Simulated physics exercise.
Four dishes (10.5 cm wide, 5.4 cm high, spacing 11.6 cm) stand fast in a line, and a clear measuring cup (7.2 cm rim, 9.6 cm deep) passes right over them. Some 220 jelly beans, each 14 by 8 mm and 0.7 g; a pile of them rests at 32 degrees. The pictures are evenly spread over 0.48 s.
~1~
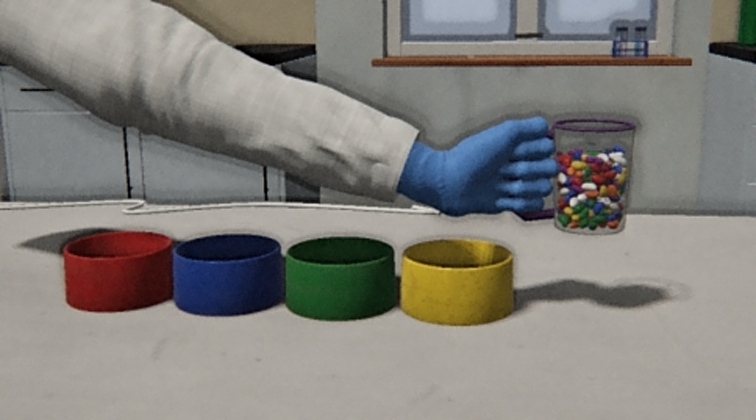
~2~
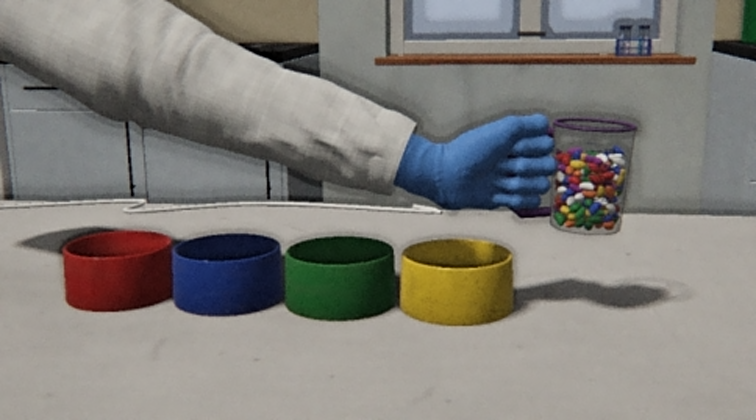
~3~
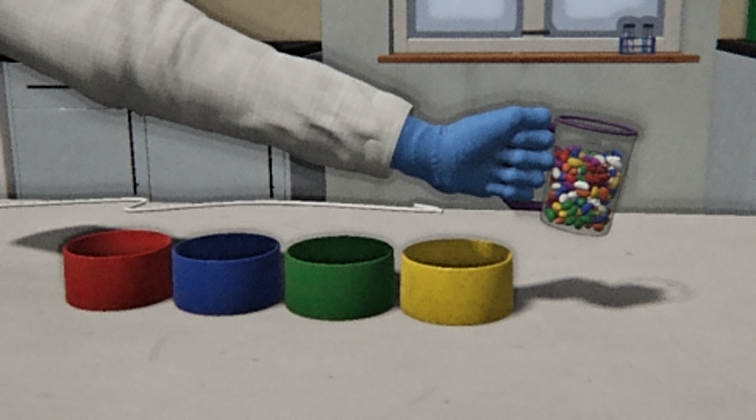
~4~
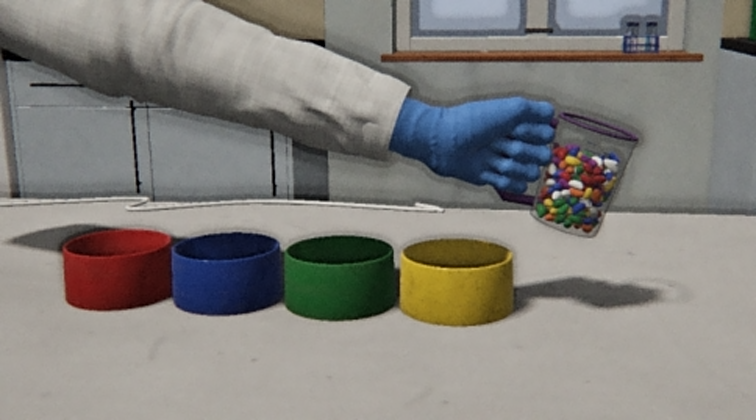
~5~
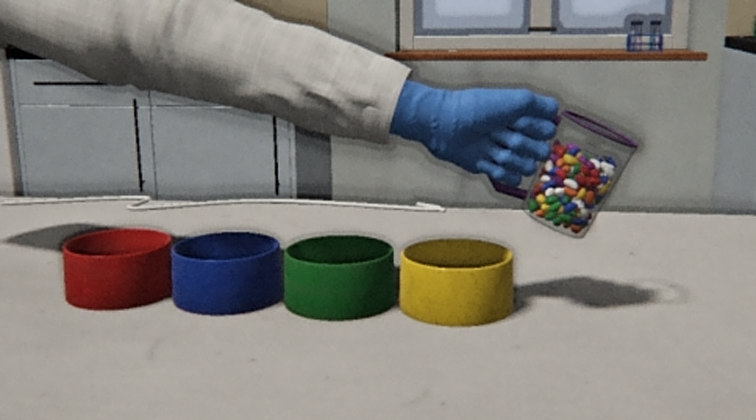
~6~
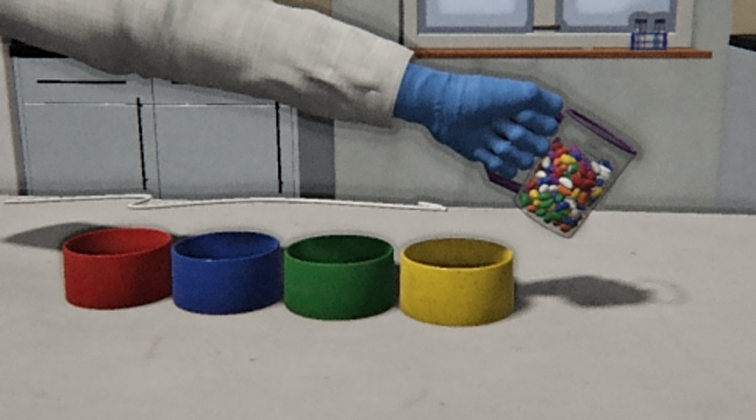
A blue-gloved hand at the end of a pale-sleeved arm holds a clear cup of multicoloured jelly beans at the right, above a pale countertop seen from the front and slightly above. Red, blue, green and yellow dishes sit still in a row from left to right, with grey cabinets and a window behind. The hand steadily tilts the cup clockwise, its rim leaning right, as its base swings left.
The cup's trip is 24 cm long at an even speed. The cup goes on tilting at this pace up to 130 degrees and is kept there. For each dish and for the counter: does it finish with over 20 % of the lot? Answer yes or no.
Red no, blue no, green no, yellow no, counter yes.
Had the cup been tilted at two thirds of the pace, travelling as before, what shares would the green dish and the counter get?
In that case green 0; counter 80.
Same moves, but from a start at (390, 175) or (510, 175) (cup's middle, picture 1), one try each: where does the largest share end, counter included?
The winner: Green; yellow.
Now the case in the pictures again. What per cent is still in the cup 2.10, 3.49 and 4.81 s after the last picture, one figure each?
In turn: 0, 0, 0.
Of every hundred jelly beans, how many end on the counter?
Some 100 per cent.
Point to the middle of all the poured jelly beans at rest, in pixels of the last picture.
At about (589, 308).
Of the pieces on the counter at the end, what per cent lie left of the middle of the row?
About 0 per cent.
Then, 2.10 s after the last picture, tilt 130 degrees; cup holds 0 %.
Then, 3.49 s after the last picture, tilt 130 degrees; cup holds 0 %.
Then, 4.81 s after the last picture, tilt 130 degrees; cup holds 0 %.
In the end, red 0 %, blue 0 %, green 0 %, yellow 0 %, counter 100 %.
